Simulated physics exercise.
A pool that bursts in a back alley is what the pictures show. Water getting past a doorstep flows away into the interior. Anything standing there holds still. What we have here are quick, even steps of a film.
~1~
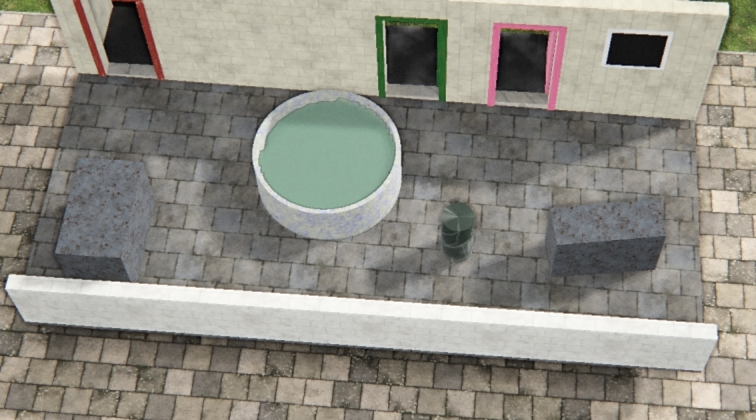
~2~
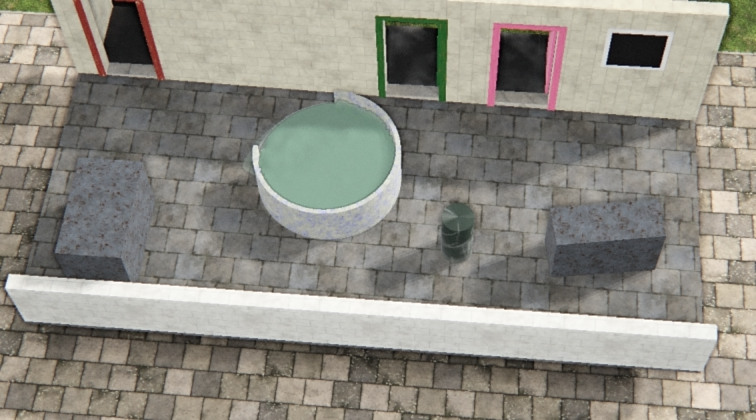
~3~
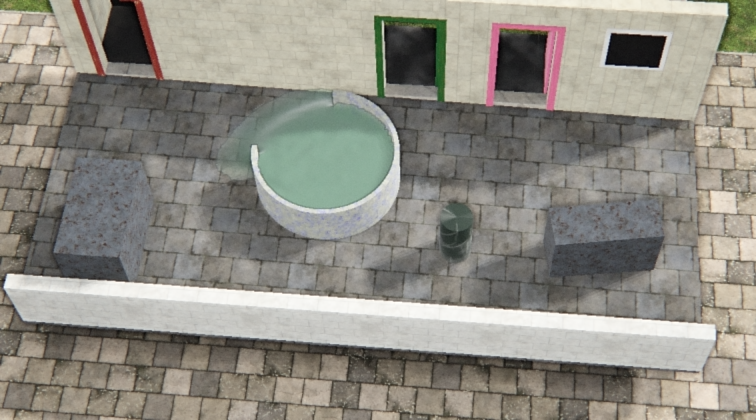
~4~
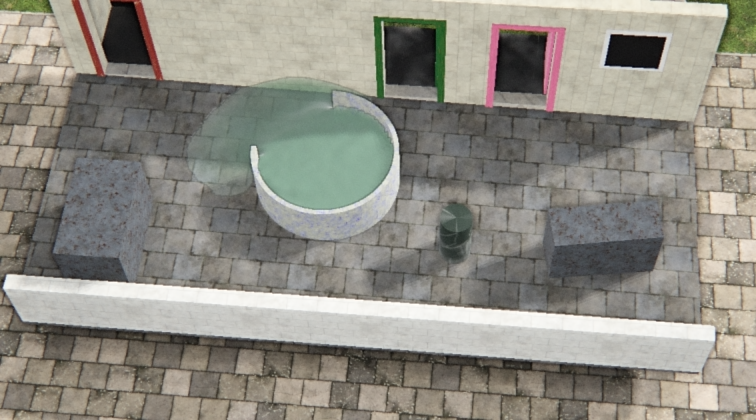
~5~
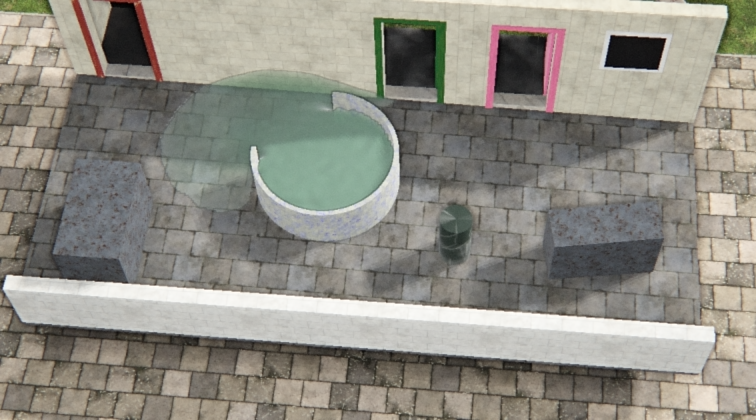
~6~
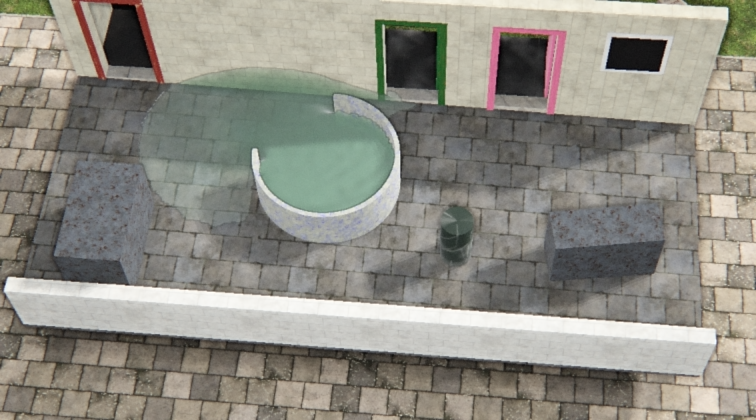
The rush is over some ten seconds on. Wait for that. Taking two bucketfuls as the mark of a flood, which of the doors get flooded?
The pink door stays below the mark, the green door stays below the mark, the red door gets flooded.
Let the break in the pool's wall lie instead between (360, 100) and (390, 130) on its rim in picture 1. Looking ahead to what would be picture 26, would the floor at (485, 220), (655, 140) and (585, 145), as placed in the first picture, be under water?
Listed order gives left alone; sopping; sopping.
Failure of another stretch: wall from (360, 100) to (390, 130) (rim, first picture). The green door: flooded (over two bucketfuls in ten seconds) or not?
Green door: Exceeds the limit.
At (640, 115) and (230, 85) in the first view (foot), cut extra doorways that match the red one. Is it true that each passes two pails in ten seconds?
Lab note - first stays short of the line, second crosses the line.
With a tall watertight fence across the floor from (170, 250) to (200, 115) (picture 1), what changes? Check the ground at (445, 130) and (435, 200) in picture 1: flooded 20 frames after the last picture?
Submerged and spared, in that order.
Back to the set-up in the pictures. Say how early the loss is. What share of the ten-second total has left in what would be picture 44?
Something close to 85 percent by that point.
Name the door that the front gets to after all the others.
It would be the pink-painted one.
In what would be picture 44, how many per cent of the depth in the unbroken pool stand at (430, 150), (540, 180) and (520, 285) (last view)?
Around 2, 2 and 0 %.
A moment on, water covers 25 % of the floor; the pink door not reached, the green door wet at the sill, nothing in, the red door under two buckets in.
Next, water covers 35 % of the floor; the pink door wet at the sill, nothing in, the green door wet at the sill, nothing in, the red door under two buckets in.
Then, water covers 50 % of the floor; the pink door wet at the sill, nothing in, the green door under two buckets in, the red door over two buckets in.
Later, water covers 60 % of the floor; the pink door wet at the sill, nothing in, the green door under two buckets in, the red door over two buckets in.
In the end, water covers 65 % of the floor; the pink door wet at the sill, nothing in, the green door under two buckets in, the red door over two buckets in.
